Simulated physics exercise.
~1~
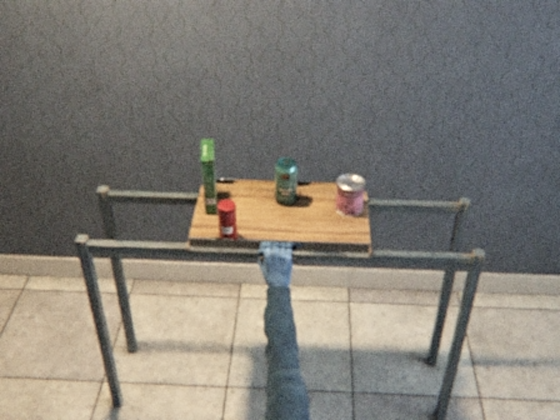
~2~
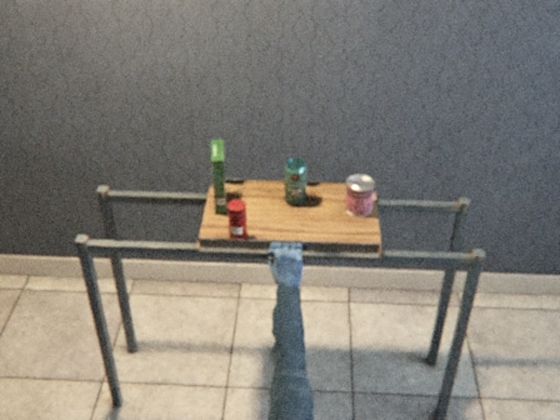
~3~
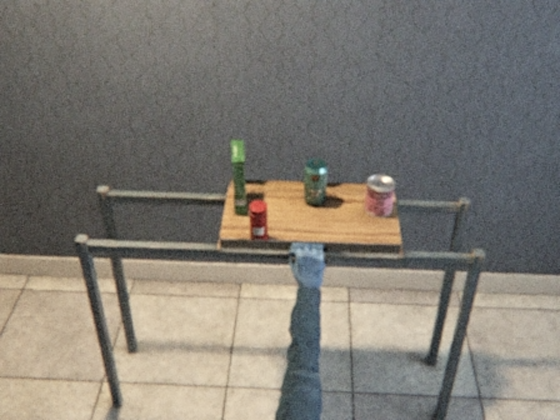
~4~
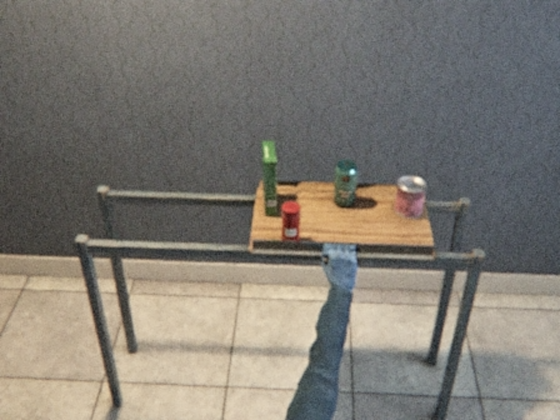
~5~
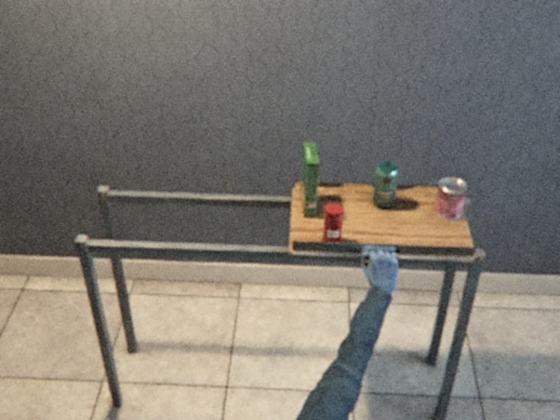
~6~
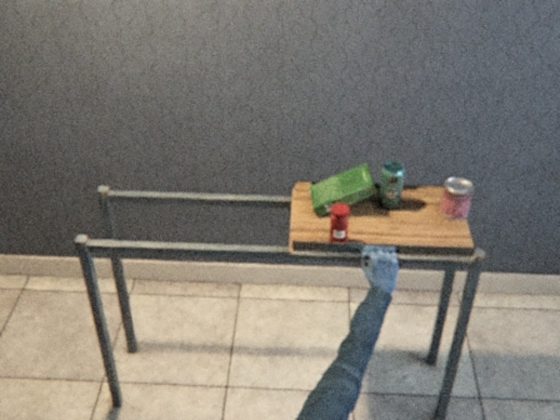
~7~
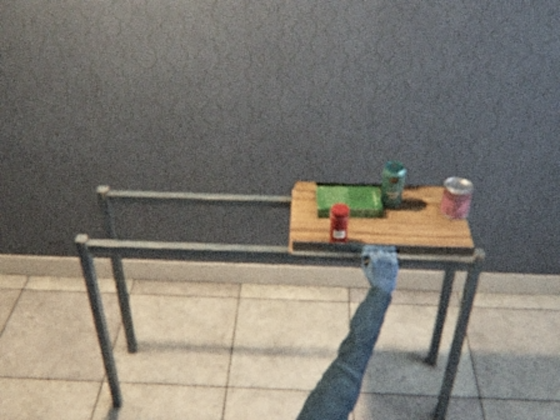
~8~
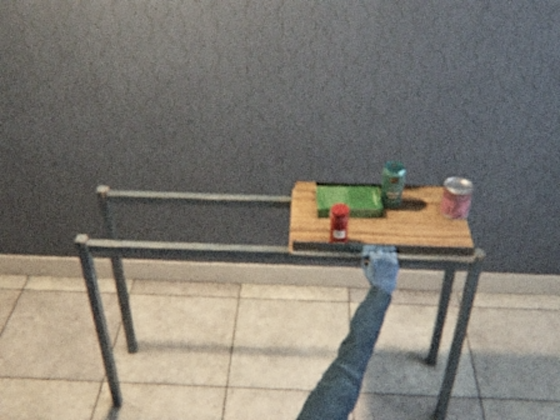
Against a dark wall above a pale tiled floor, a wooden tray rests between two metal rails, carrying a tall green packet, a small red shaker, a turquoise can and a pink tin. A blue-gloved hand at the tray's front edge moves it to the right, slowly at first and then faster, with everything upright. The tray stops at the right end of the rails, and the green packet topples to the right. It settles flat beside the turquoise can, still on the tray. The other three items shift barely, if at all, and remain standing as everything comes to rest.
